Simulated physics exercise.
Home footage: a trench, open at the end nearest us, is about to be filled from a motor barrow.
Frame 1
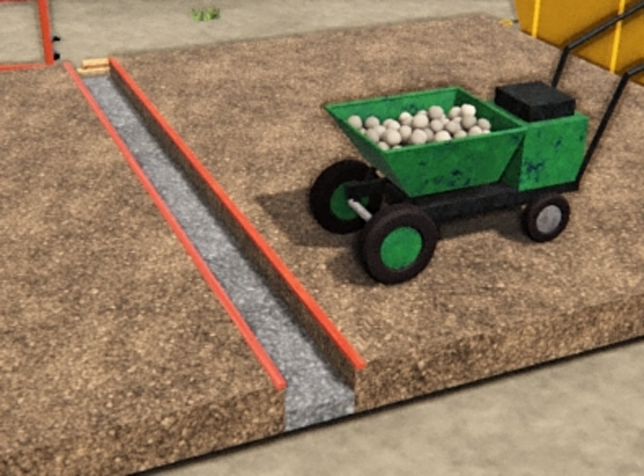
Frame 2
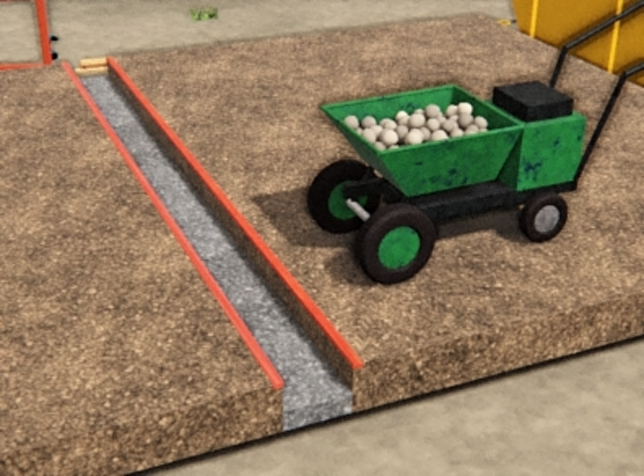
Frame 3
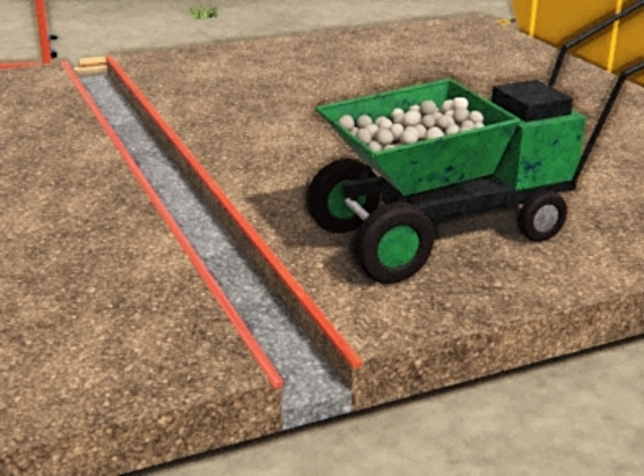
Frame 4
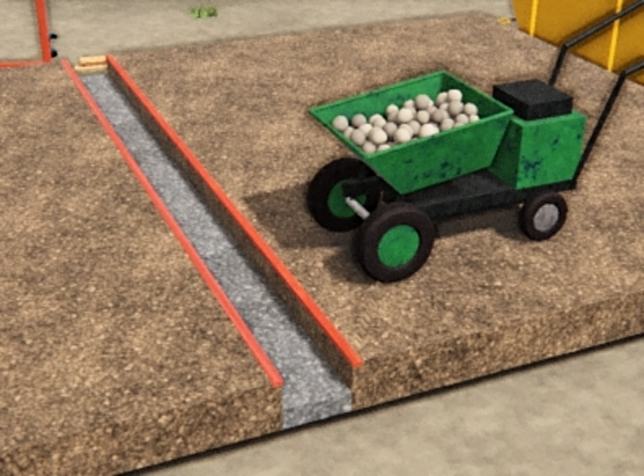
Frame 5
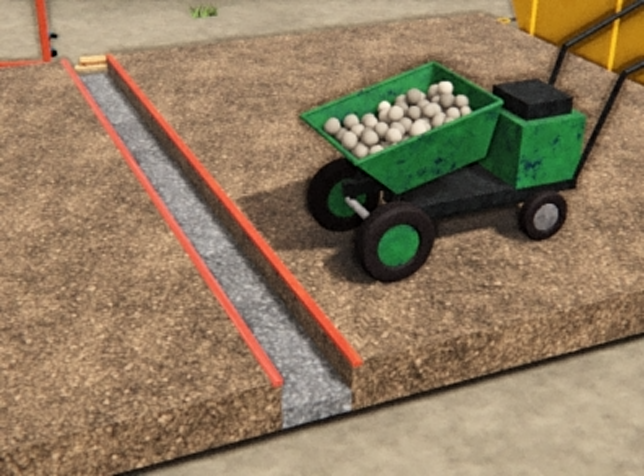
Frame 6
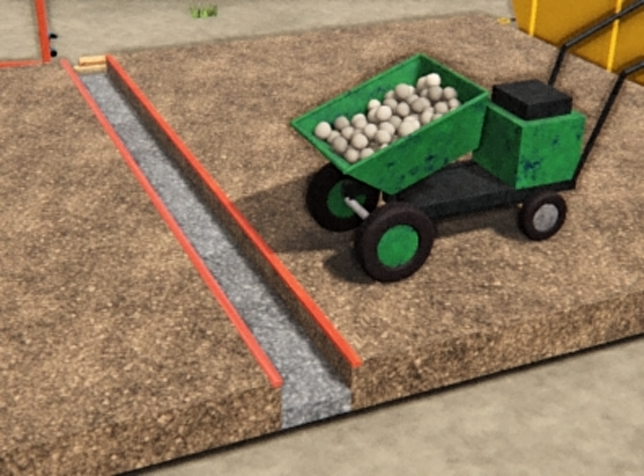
To begin with, a green motor barrow loaded with pale, rounded pebbles stands to the right of a gravel-bottomed trench edged in red, its skip level. The skip then tilts forward, barely at first and then more clearly, its front lip lowering leftward while the wheels stay in place and the pebbles remain inside.
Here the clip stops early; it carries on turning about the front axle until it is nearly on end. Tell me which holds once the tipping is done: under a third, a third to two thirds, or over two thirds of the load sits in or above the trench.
It is over two thirds.
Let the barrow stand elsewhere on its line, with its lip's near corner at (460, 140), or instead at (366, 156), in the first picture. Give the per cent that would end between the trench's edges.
First try: Around 40 %; second try: Around 60 %.
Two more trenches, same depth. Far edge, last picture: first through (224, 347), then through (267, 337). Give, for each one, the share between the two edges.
Estimated share: Try 1 approx. 100 in a hundred, try 2 approx. 60 in a hundred.
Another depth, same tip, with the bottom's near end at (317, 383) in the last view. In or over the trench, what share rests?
Estimated share: Approx. 60 per cent.
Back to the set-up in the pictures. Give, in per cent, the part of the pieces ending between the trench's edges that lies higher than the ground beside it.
Roughly 15 %.
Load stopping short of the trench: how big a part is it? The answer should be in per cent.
I'd estimate about 0 per cent of the load.
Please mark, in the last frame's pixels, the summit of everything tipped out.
Near (173, 290).
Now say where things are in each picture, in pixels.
Lip of the skip (383, 153), level; top of the load (436, 127), river pebbles; first edge of the trench (329, 325); far edge (254, 343), the trench over half as wide as the skip, and about half as deep as wide, in the first frame.
Lip of the skip (380, 153), tipped barely; top of the load (432, 126), in the second frame.
Lip of the skip (374, 155), tipped barely; top of the load (443, 122), in the third frame.
Lip of the skip (367, 158), tipped a little; top of the load (437, 117), in the fourth frame.
Lip of the skip (357, 163), tipped a little; top of the load (440, 120), in the fifth frame.
Lip of the skip (346, 171), tipped clearly; top of the load (429, 114); first edge of the trench (326, 323); far edge (250, 341), in the sixth frame.
Just after the last frame, skip tipped steeply; every one in the skip.
A moment on, skip tipped right over; roughly two thirds in the skip; roughly a quarter in or heaped over the trench; just a few beyond it; about a tenth falling.
Further on, skip tipped right over; about a tenth in the skip; the larger part in or heaped over the trench; roughly a quarter beyond it.
When it is over, skip tipped right over; the larger part in or heaped over the trench; roughly a quarter beyond it.
